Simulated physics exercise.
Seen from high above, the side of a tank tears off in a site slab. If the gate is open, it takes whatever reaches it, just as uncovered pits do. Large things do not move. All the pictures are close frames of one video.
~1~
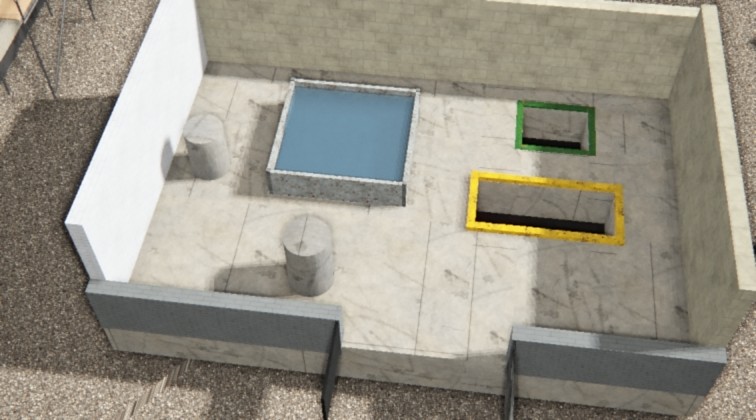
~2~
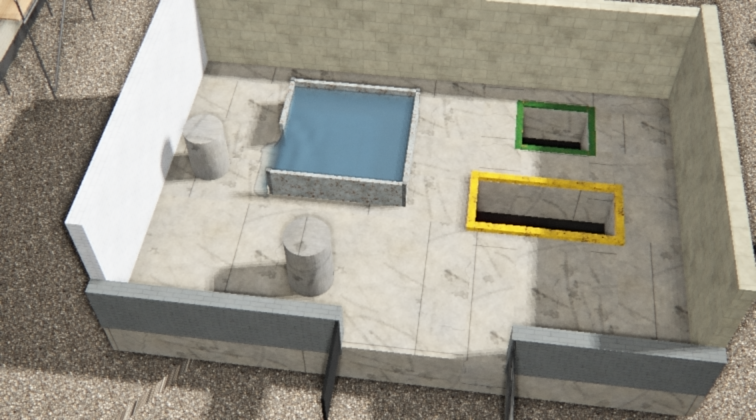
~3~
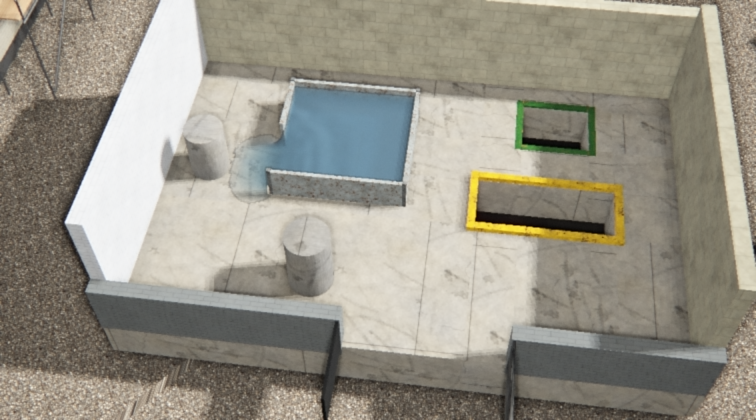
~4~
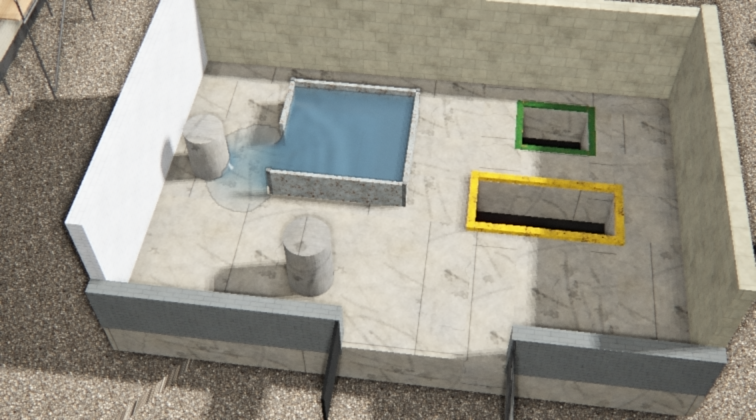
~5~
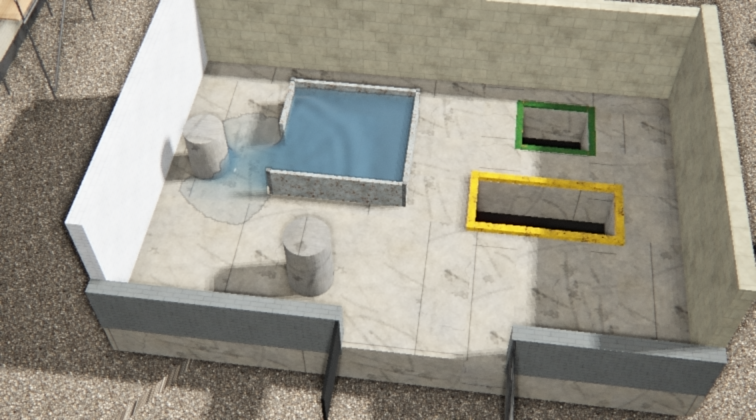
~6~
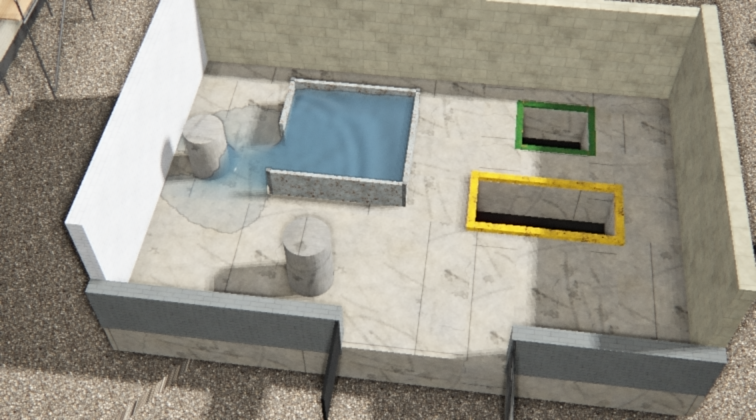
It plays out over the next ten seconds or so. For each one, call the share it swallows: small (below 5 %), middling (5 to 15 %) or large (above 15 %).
Calls: Gate - small; green pit - middling; yellow pit - small.
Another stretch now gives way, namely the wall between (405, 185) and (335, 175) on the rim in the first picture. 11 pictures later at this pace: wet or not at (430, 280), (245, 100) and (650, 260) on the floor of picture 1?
Spot by spot: Soaked through, then unaffected, then unaffected.
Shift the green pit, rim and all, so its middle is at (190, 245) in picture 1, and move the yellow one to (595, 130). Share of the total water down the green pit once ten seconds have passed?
Roughly 45 per cent ends up in the green pit.
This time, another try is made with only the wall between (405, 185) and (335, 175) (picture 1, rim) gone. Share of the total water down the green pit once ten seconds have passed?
Green: 0 %.
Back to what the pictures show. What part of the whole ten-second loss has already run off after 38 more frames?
My guess would be around 20 percent.
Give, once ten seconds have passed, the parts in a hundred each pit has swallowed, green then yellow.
About 6 and 0 per cent.
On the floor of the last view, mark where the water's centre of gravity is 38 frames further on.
The water centres close to (299, 176).
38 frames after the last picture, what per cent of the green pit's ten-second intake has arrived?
It works out at roughly 15 percent of the ten-second total.
A moment on, water covers 15 % of the floor; the gate 0 %, the green pit 0 %, the yellow pit 0 %.
Next, water covers 20 % of the floor; the gate 0 %, the green pit 0 %, the yellow pit 0 %.
Then, water covers 30 % of the floor; the gate 0 %, the green pit 0 %, the yellow pit 0 %.
Later, water covers 60 % of the floor; the gate 1 %, the green pit 1 %, the yellow pit 0 %.
In the end, water covers 85 % of the floor; the gate 3 %, the green pit 7 %, the yellow pit 0 %.
